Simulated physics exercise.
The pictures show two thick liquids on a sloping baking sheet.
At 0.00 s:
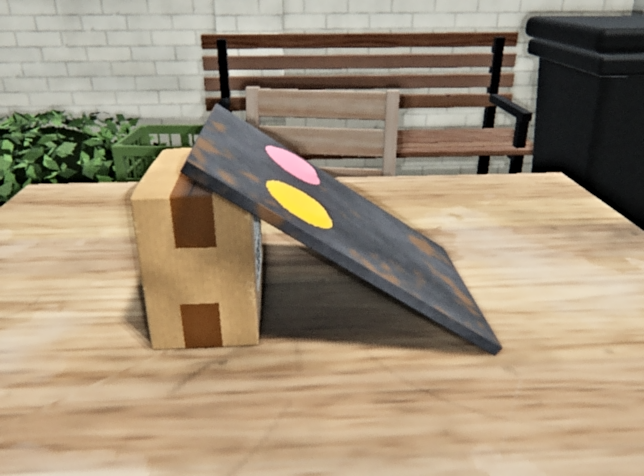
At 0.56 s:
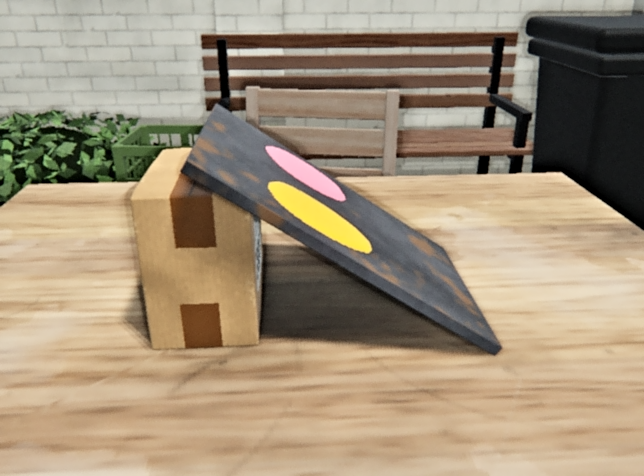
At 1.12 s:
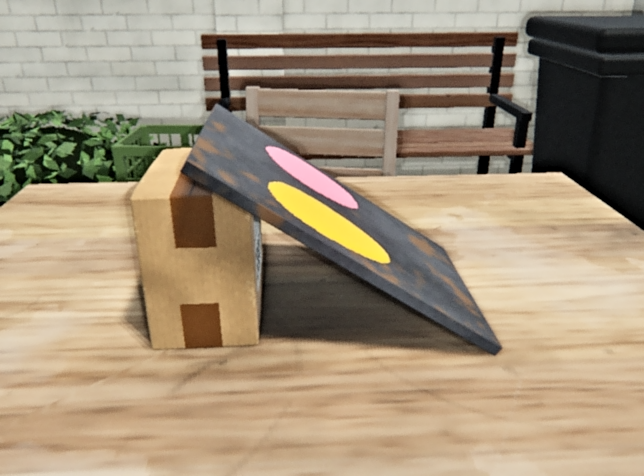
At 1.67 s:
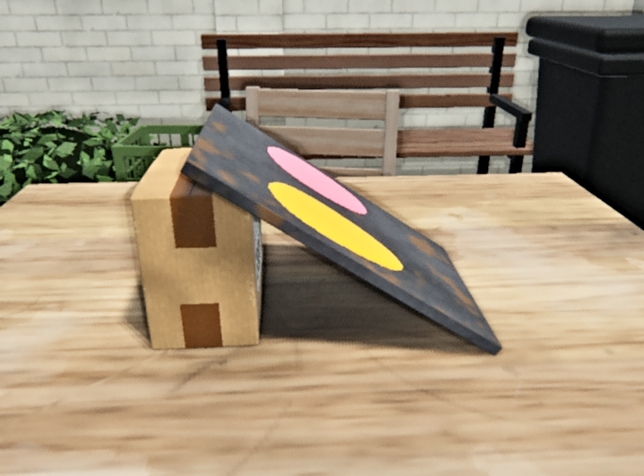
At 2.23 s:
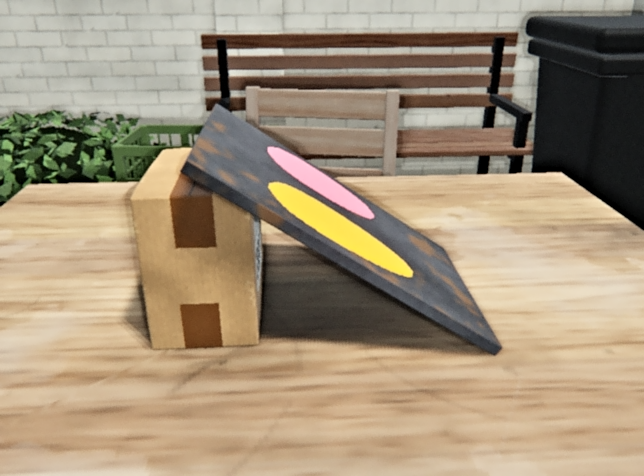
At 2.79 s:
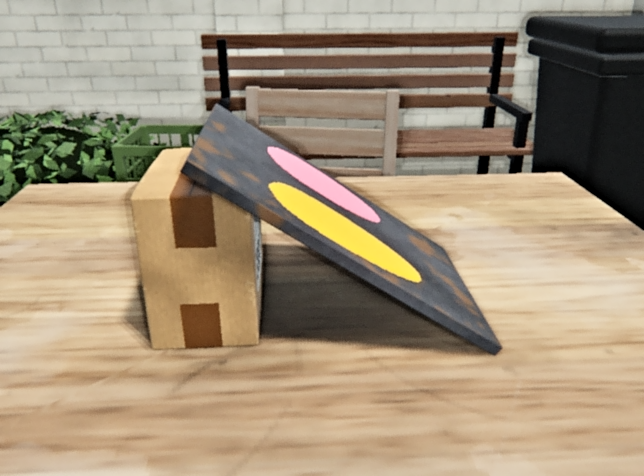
Two patches of thick liquid, yellow in front and pink behind, stretch down a dark, brown-flecked sheet that slopes to the right from the top of a taped cardboard box. The camera stays still, facing a pale wooden table, with a slatted bench, green leaves, a black bin and a white brick wall behind. Both patches lengthen from ovals into long streaks, quickly at first and then more slowly, the yellow reaching farther down.
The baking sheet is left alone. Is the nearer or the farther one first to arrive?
The nearer one gets there first.
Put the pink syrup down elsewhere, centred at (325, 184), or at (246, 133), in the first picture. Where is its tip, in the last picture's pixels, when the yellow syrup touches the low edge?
Around (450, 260) in the first try, (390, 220) in the second.
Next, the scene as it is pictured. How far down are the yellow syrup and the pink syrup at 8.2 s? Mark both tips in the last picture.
At (468, 304), and at (414, 239).
Around 5.7 s, the yellow syrup is close to the edge; the pink syrup is three quarters of the way down.
Around 10.2 s, the yellow syrup is at the low edge; the pink syrup is three quarters of the way down.
